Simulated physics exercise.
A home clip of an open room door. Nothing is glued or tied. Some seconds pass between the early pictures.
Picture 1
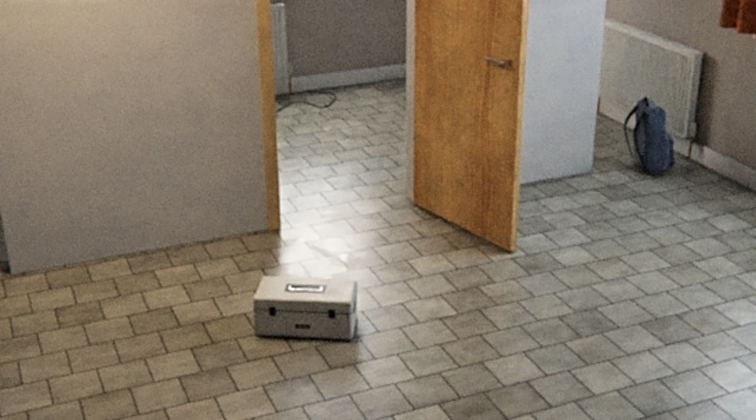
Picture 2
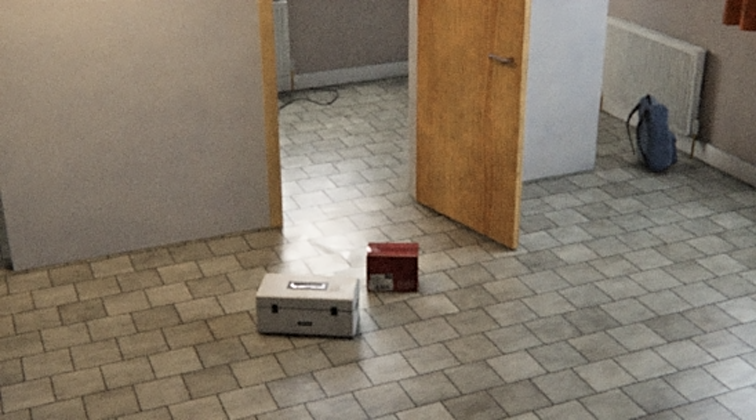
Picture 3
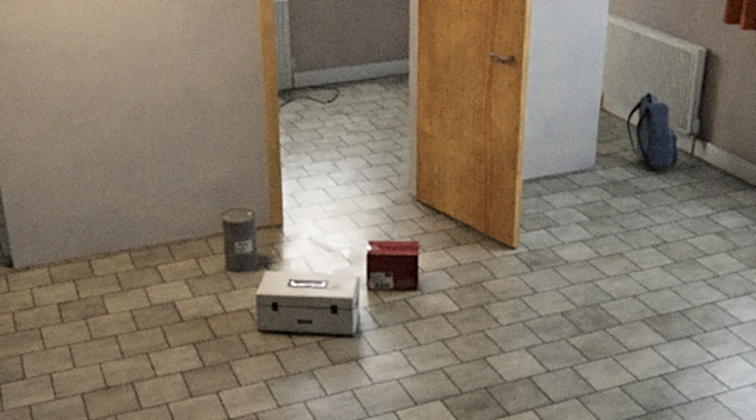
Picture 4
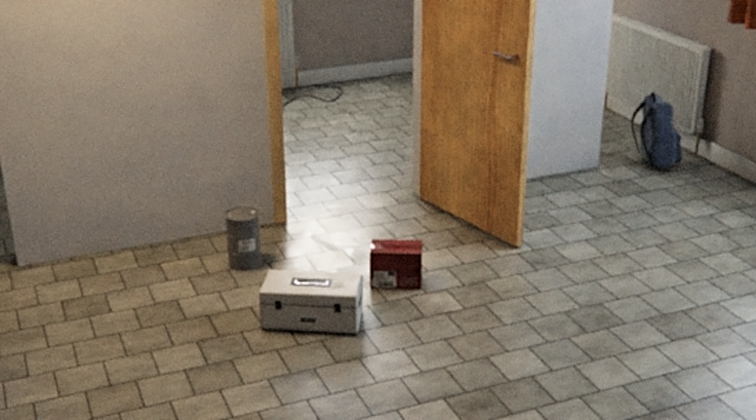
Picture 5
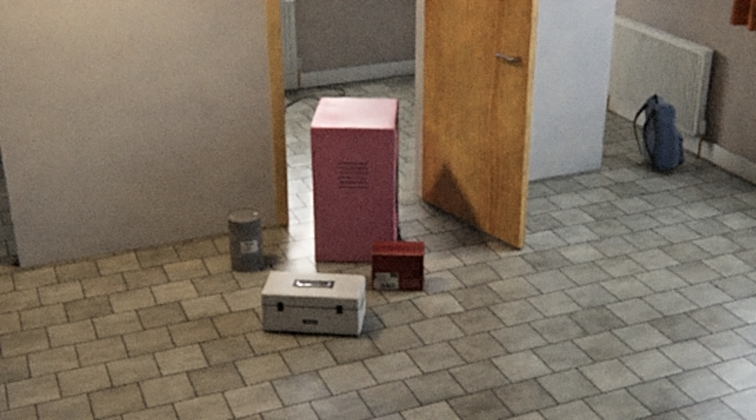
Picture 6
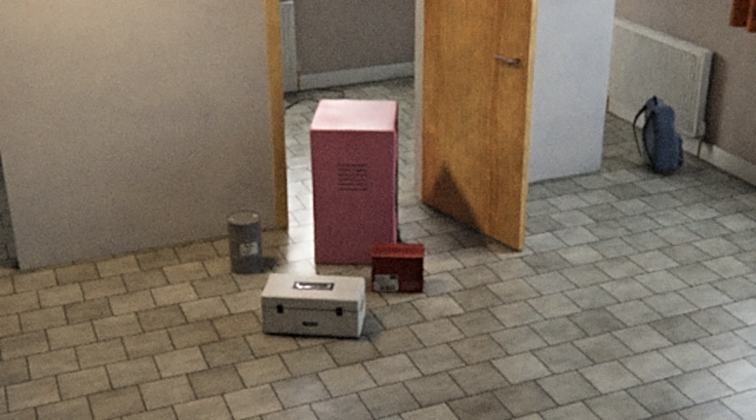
We see a wide-open, still door and a white toolbox on a tiled floor; a red parcel appears beside it, then a grey canister to the left, and finally a tall pink appliance standing behind them in the doorway.
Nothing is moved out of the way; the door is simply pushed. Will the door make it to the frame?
The door stops short.
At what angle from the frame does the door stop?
About 55°.
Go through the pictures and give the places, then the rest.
In the first frame, door wide open and still; white toolbox (306, 307).
In the second frame, door wide open and still; red parcel (393, 267); white toolbox (309, 305).
In the third frame, door wide open and still; grey canister (240, 241); red parcel (393, 265).
In the fourth frame, door wide open and still; white toolbox (312, 301); grey canister (244, 239).
In the fifth frame, door wide open and still; red parcel (398, 266); white toolbox (314, 303).
In the sixth frame, door wide open and still; pink appliance (357, 182); grey canister (245, 243).
Then, 0.70 s on from there, door at 84°.
Then, 1.00 s on from there, door at 67°.
In the end, door at 54°; all 4 unmoved. At the end, from the last picture's camera, pink appliance near (353, 181).
